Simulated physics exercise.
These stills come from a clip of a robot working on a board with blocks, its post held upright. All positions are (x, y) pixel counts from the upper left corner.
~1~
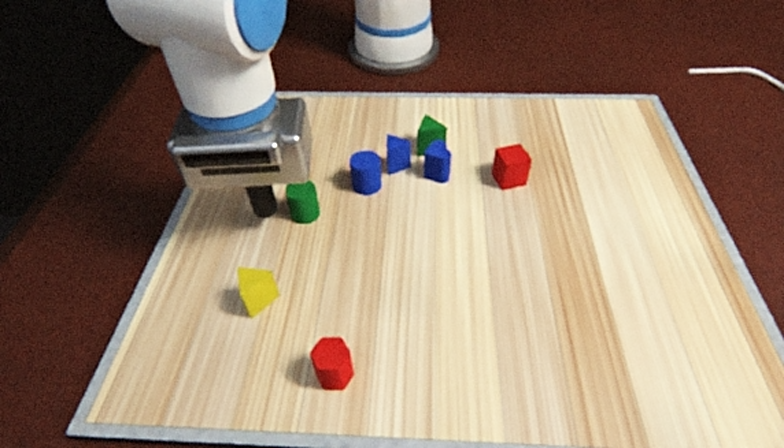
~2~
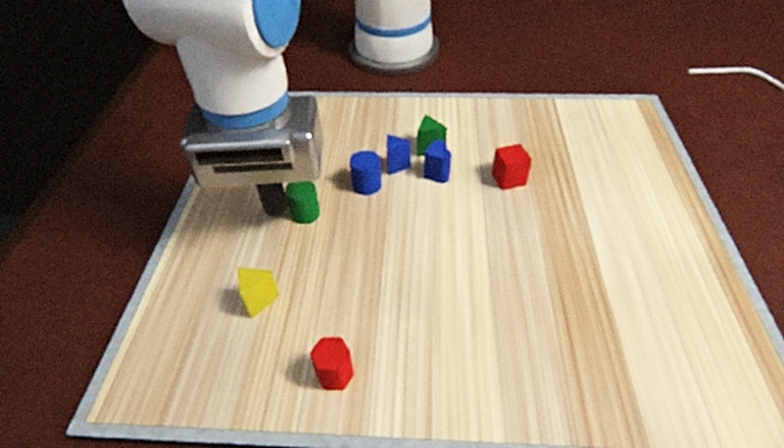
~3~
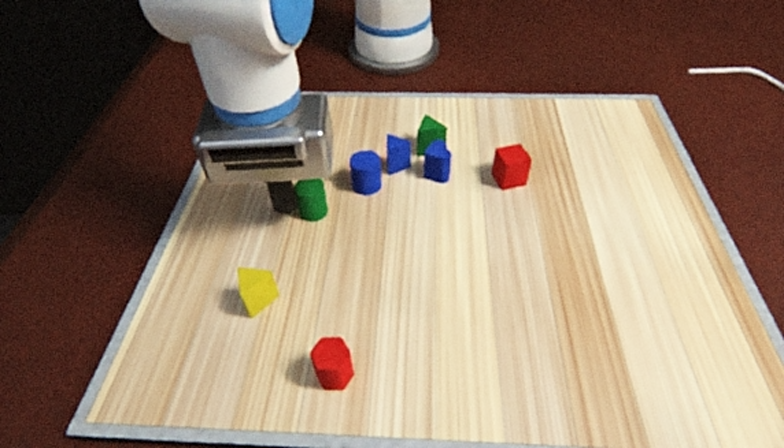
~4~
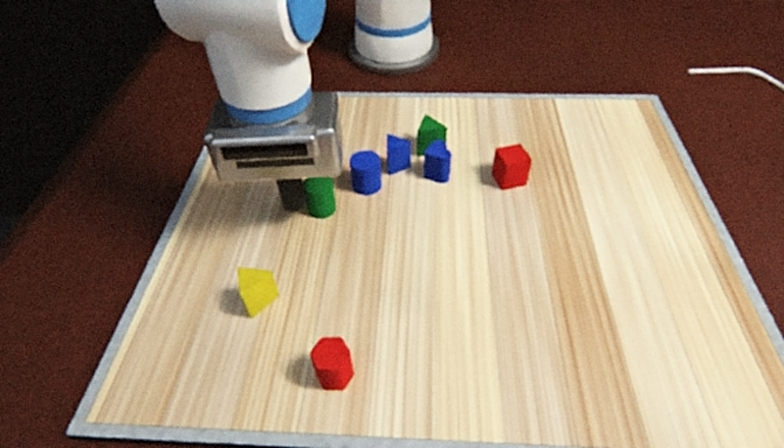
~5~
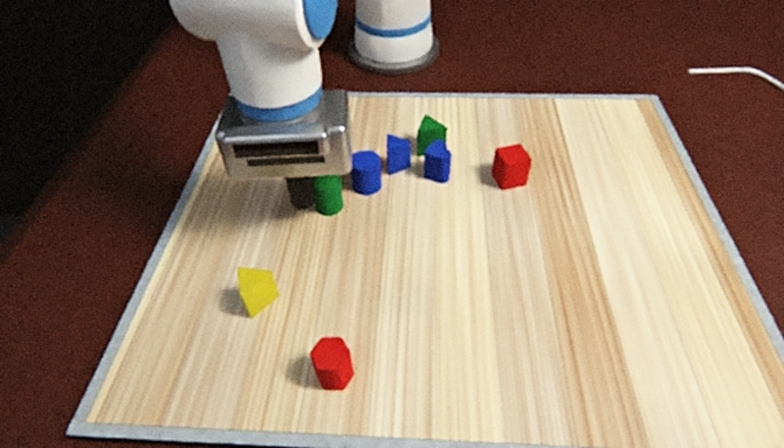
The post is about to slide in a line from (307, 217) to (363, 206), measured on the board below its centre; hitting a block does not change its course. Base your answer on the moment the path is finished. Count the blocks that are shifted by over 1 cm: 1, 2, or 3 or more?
Two move.
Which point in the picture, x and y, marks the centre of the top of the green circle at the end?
Answer: (362, 163).
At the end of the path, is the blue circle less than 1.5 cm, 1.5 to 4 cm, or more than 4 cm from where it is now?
It goes 1.5 to 4 cm.
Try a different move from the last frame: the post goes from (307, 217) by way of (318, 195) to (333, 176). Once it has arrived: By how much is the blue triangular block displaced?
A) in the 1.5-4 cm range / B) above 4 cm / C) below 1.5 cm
The correct letter is C.
What follows on the original path. Halfway along, post at (334, 195); green circle at (349, 170); blue circle at (371, 155).
At the end, post at (362, 190); green circle at (362, 163); blue circle at (377, 145); blue triangular block at (400, 140), turned 15° anticlockwise.
